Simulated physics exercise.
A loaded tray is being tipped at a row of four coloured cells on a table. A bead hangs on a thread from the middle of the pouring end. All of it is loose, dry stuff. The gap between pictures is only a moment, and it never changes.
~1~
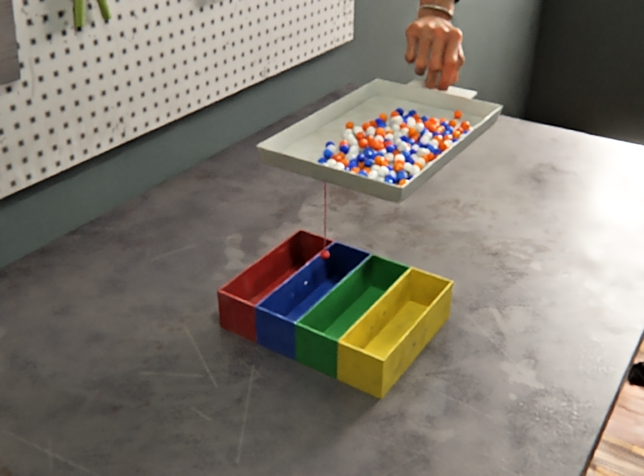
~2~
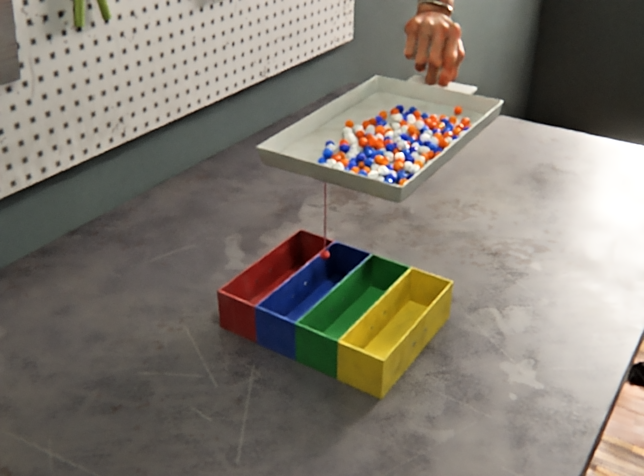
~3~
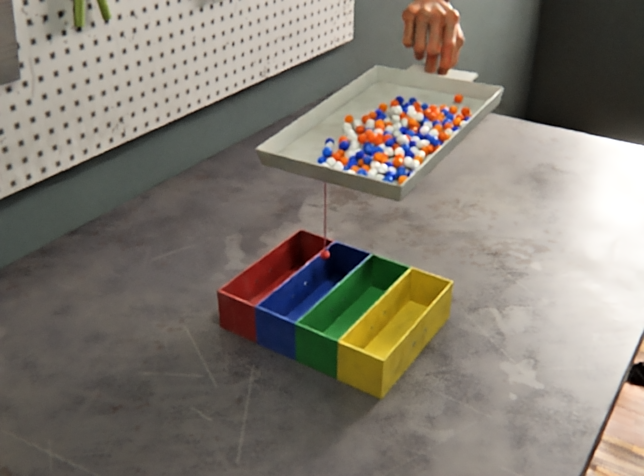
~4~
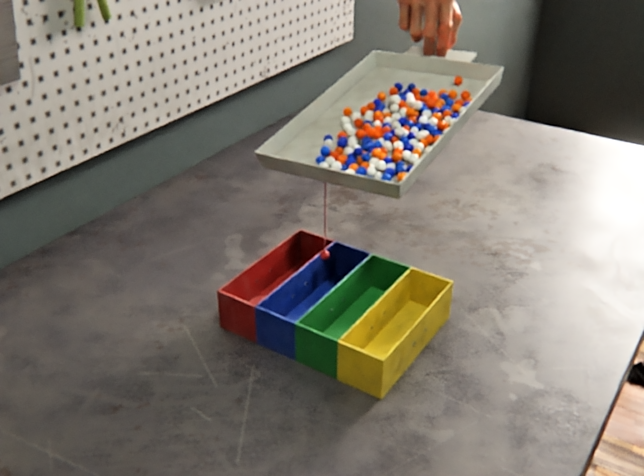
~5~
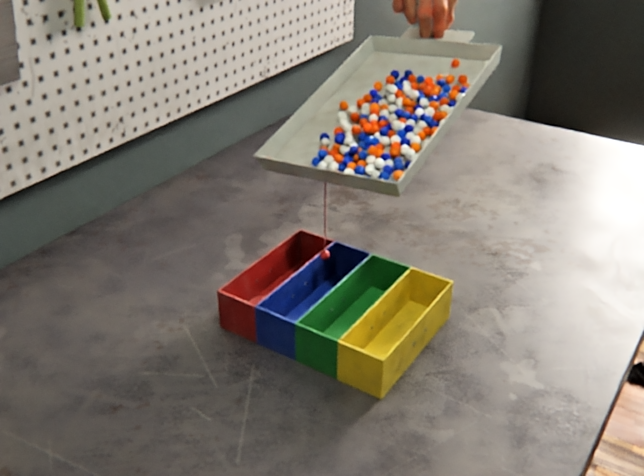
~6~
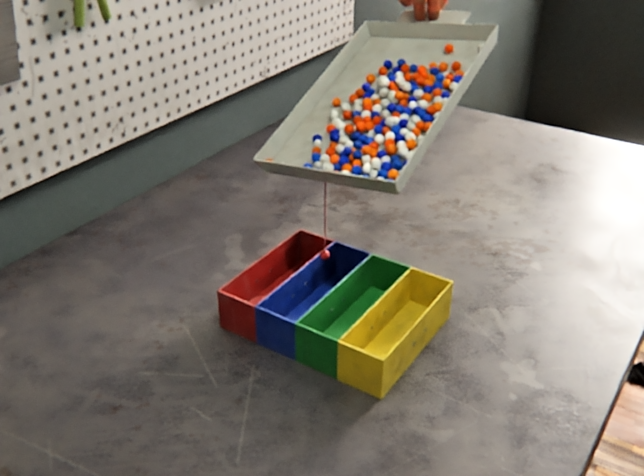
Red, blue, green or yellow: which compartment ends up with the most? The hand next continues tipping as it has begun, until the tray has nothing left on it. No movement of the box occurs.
The red one.
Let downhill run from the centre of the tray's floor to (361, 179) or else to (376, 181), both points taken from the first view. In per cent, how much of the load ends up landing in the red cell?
It comes to about 0 per cent the first time and about 0 per cent the second.
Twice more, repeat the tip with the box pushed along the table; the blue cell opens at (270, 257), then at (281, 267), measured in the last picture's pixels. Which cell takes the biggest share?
The cell in blue, then red.
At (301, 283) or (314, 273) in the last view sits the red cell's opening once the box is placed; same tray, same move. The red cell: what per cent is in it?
Trial 1: 10 percent; trial 2: 20 percent.
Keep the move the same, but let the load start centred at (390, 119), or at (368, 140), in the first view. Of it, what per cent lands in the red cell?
Around 40 then around 40 per cent.
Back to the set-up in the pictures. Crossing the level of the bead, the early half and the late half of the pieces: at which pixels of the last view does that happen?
For the early half I get (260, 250), and for the late half (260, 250).
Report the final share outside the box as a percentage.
Somewhere around 50 in a hundred.
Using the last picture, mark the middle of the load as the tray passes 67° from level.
About (302, 153).
Soon, tray tipped steeply; most on the tray; a stray few in the red cell; a stray few in the blue cell; a small part falling or outside the box.
A while on, tray tipped past a quarter turn; a small part on the tray; about a quarter in the red cell; a small part in the blue cell; a stray few in the green cell; about half falling or outside the box.
Towards the end, tray tipped past a quarter turn; about a third in the red cell; a small part in the blue cell; a stray few in the green cell; about half falling or outside the box.
Finally, tray tipped past a quarter turn; about a third in the red cell; a small part in the blue cell; a stray few in the green cell; none in the yellow cell; about half outside the box.
